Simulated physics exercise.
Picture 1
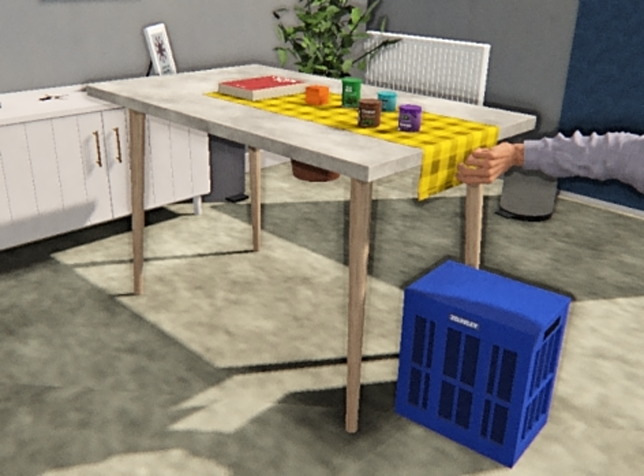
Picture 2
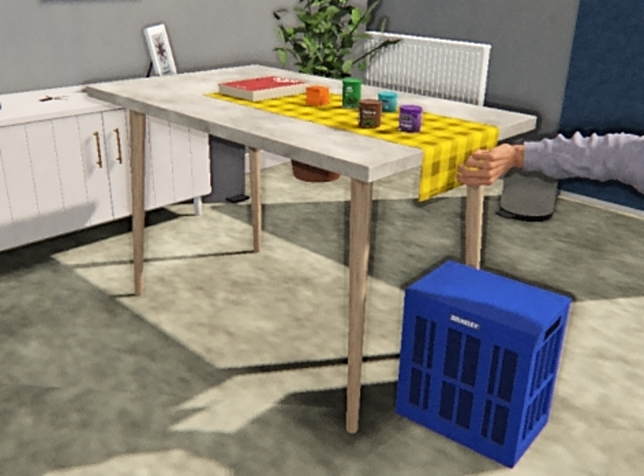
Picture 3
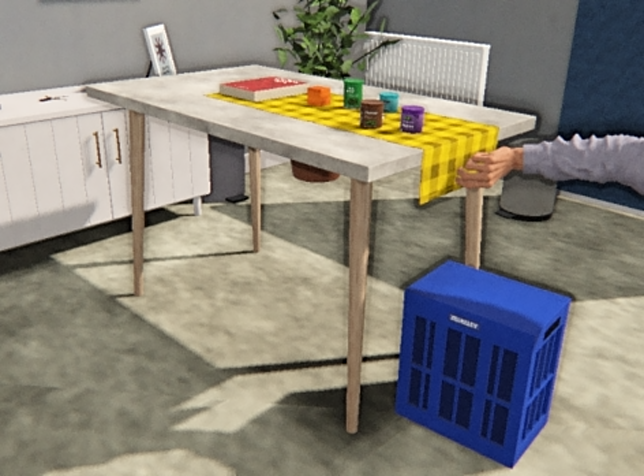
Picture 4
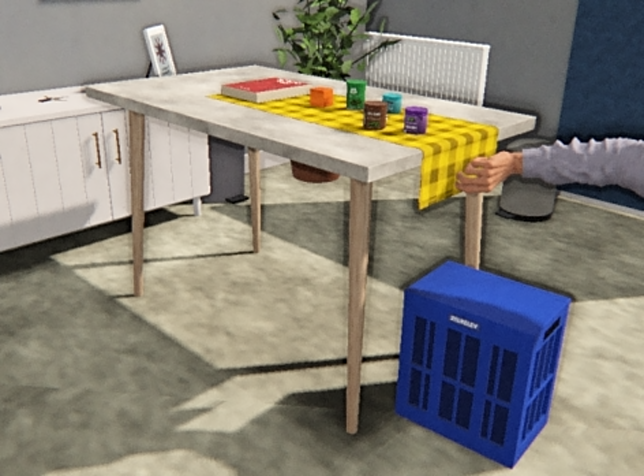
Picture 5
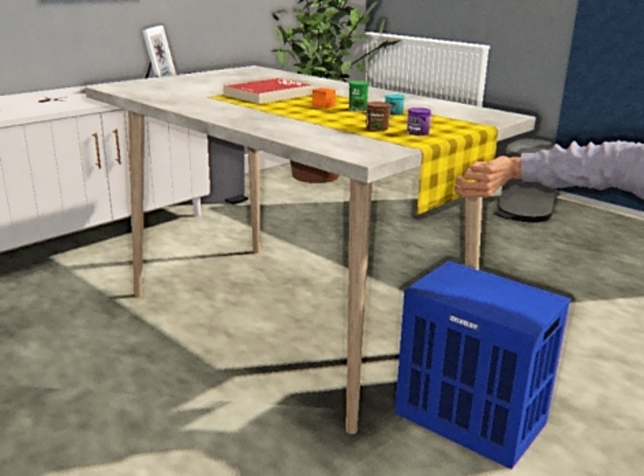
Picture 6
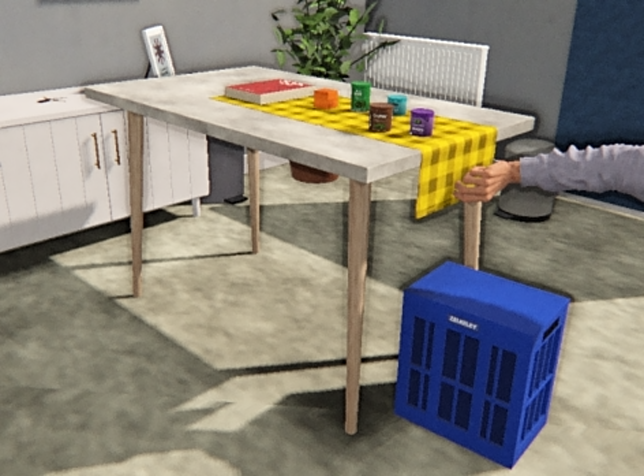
The clip opens on a hand at the right gripping a yellow checked cloth on a pale table, with a red book, small colourful containers and a blue crate below. The hand slowly pulls the cloth down over the edge, and the containers and book shift slightly right with it.
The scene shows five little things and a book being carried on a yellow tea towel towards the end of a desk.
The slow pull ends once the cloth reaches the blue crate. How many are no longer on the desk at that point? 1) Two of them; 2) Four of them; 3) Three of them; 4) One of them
1.
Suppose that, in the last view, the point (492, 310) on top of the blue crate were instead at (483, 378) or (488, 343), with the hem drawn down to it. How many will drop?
It comes to 4 for the first height and 3 for the second.
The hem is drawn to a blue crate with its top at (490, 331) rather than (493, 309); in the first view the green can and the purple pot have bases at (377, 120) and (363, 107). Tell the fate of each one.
As for the green can, it leaves the top; as for the purple pot, it stays in place.
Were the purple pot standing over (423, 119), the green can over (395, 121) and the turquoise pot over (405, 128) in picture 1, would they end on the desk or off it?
Purple pot: Off. Green can: Off. Turquoise pot: Off.
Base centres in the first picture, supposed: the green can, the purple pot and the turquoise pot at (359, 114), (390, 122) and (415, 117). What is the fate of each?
Result - green can still up, purple pot down, turquoise pot down.
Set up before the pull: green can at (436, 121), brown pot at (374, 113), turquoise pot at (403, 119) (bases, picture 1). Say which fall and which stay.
Looking at each one, the green can drops away, the brown pot remains in position and the turquoise pot drops away.
A little later, hem near (452, 262); purple pot gone.
Next, hem on the crate; purple pot and brown pot gone.
When it is over, hem on the crate; purple pot and brown pot gone. The count of fallen things is two.
